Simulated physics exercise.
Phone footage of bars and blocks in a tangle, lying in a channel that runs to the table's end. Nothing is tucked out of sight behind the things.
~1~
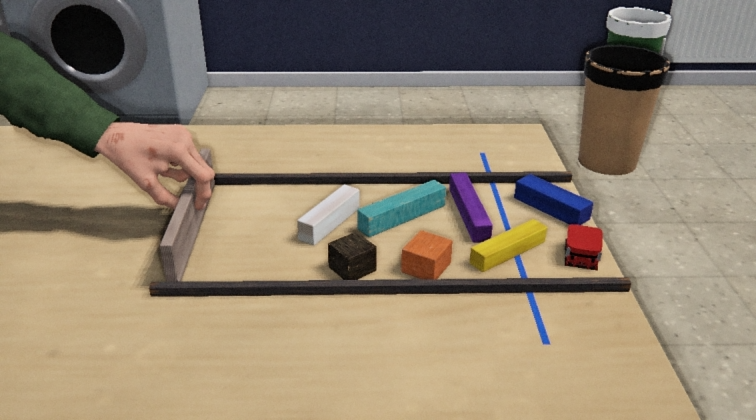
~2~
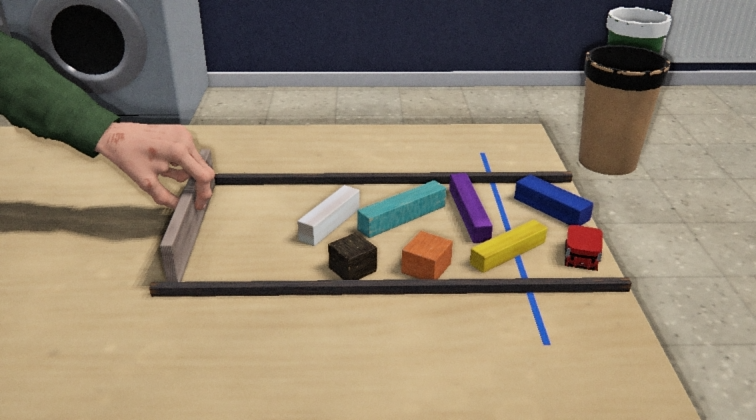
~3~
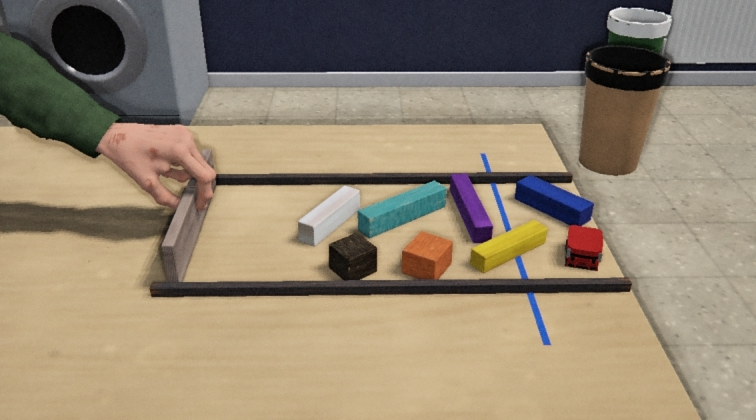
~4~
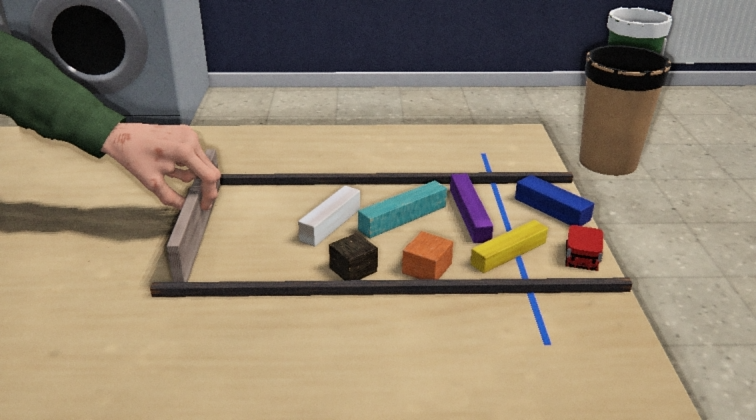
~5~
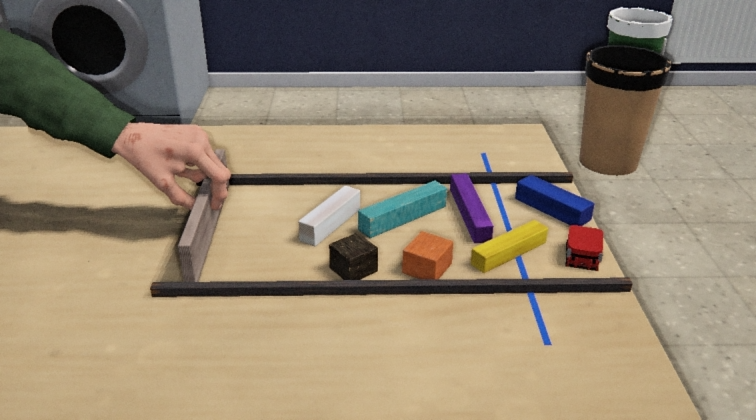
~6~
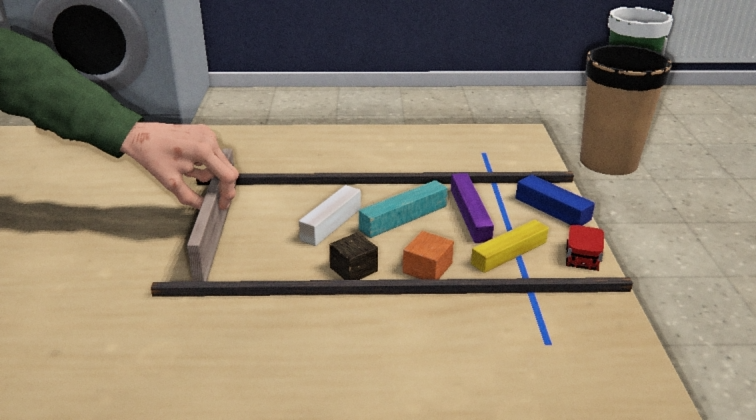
A hand in a green sleeve slid an upright board slightly to the right between two dark rails on a table, while the colourful bars, blocks and small red object ahead of it stayed still.
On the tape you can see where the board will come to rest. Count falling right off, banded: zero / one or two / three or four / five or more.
Band: One or two.
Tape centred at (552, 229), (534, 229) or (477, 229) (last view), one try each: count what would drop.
Counts per try: 3; 3; 0.
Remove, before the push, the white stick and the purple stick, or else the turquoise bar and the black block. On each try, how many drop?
Fallen: 1 in the first try, 0 in the other.
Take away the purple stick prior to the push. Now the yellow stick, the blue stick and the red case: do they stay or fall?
Result - yellow stick: Up; blue stick: Up; red case: Gone.
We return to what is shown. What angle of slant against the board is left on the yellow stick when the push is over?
Misalignment: Close to 10°.
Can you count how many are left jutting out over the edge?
In total, 1 of them.
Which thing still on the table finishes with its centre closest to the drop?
Blue stick.
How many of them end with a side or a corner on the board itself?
2 in contact.
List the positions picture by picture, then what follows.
In the first frame, red case (583, 247); blue stick (553, 200); yellow stick (509, 245); board (191, 211); tape (508, 229).
In the second frame, blue stick (553, 201); turquoise bar (403, 208).
In the third frame, yellow stick (509, 246); white stick (330, 215).
In the fourth frame, red case (584, 249); purple stick (470, 207).
In the fifth frame, blue stick (553, 201); black block (354, 258).
In the sixth frame, red case (584, 248); blue stick (554, 201); yellow stick (510, 245); board (215, 211); tape (509, 229).
Early on, none off yet; red case at rest near (584, 248); blue stick at rest near (554, 201); yellow stick at rest near (510, 245).
A while later, none off yet; red case at rest near (584, 248); blue stick at rest near (554, 201); yellow stick travelled a little near (533, 243).
Finally, the number that fall off is one or two; lost, red case.
